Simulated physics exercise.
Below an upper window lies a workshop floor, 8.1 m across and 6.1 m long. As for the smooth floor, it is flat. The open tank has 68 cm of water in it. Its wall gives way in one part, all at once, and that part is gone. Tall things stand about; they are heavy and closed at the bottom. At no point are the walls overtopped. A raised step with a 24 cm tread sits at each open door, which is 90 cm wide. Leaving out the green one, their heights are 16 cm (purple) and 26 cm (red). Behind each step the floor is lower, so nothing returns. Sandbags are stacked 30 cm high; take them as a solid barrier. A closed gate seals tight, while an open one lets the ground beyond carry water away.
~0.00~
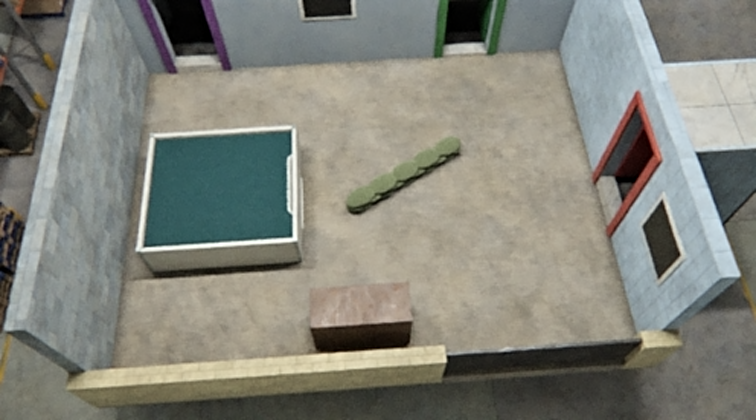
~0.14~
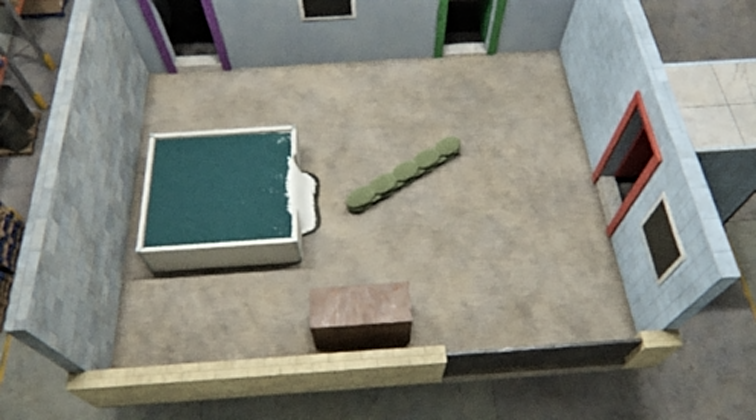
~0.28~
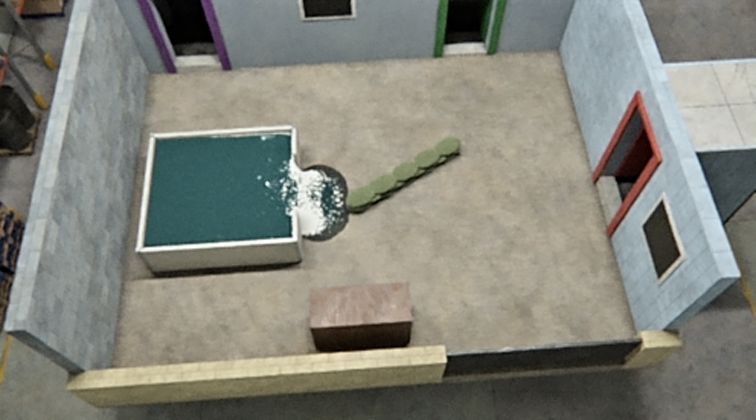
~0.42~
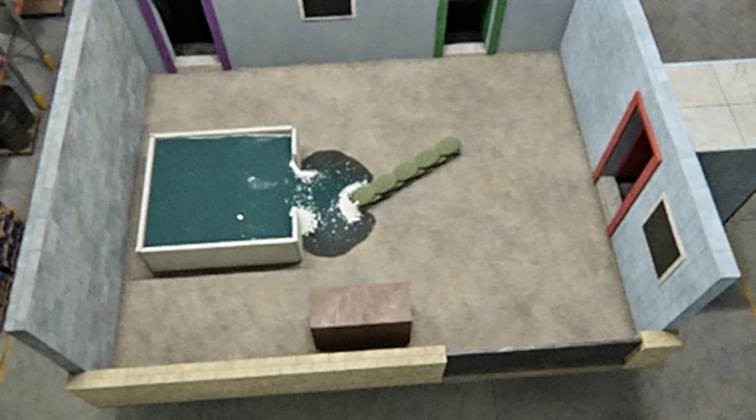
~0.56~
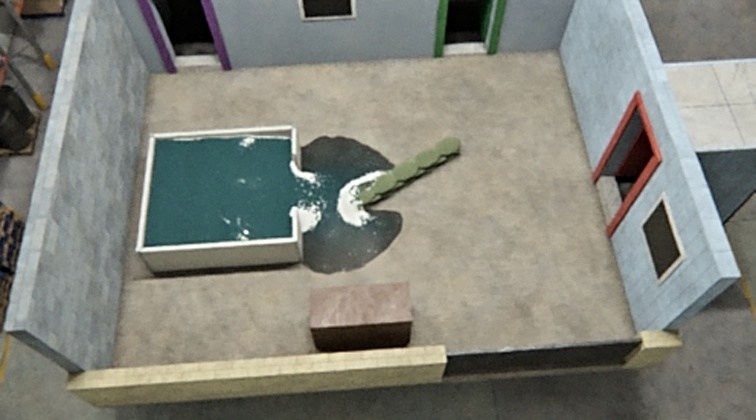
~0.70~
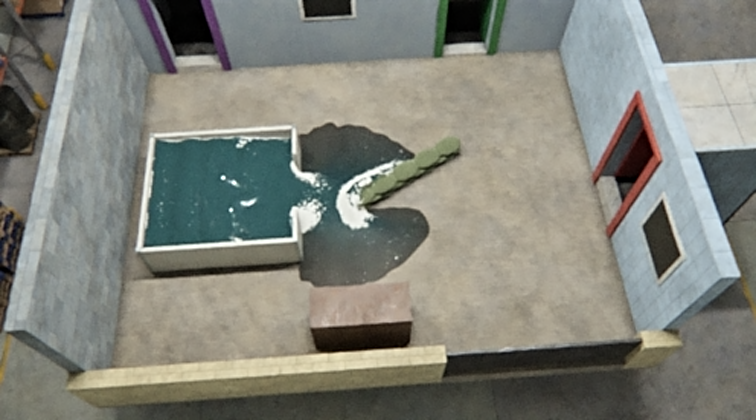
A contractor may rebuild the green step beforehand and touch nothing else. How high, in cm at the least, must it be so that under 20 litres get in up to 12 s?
It would need to be roughly 17 cm high.
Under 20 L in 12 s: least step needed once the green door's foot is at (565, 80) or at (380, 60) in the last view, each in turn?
Around 22 and 11.0 cm respectively.
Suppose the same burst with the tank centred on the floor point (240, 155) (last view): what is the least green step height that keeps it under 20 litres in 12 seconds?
About 22 centimetres.
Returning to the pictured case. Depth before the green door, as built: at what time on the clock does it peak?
I'd say near 2.8 seconds.
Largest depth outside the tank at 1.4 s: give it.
About 40 cm at most.
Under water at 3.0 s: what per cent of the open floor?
Near 55 per cent is wet.
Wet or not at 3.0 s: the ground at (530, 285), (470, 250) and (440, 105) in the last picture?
Okay, in order that's got wet, got wet and finally got wet.
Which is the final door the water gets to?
Door: Purple.
After 1.4 s water covers 25 % of the floor, deepest (40 cm) near (341, 204); it has not reached the green door.
After 3.0 s water covers 55 % of the floor, deepest (32 cm) near (553, 55); 18 cm at the green door, 65 litres in over its 6 cm step.
After 12.0 s water covers 95 % of the floor, deepest (15 cm) near (134, 384); 7 cm at the green door, 221 litres in over its 6 cm step.
At the green door as built, the water arrived by 1.8 s and peaked near 19 cm at 2.8 s.
With a step of 15.5 cm, 30 litres would have come in within the 12 s; with 21 cm, 3 litres. So under 20 litres takes about 17 cm.
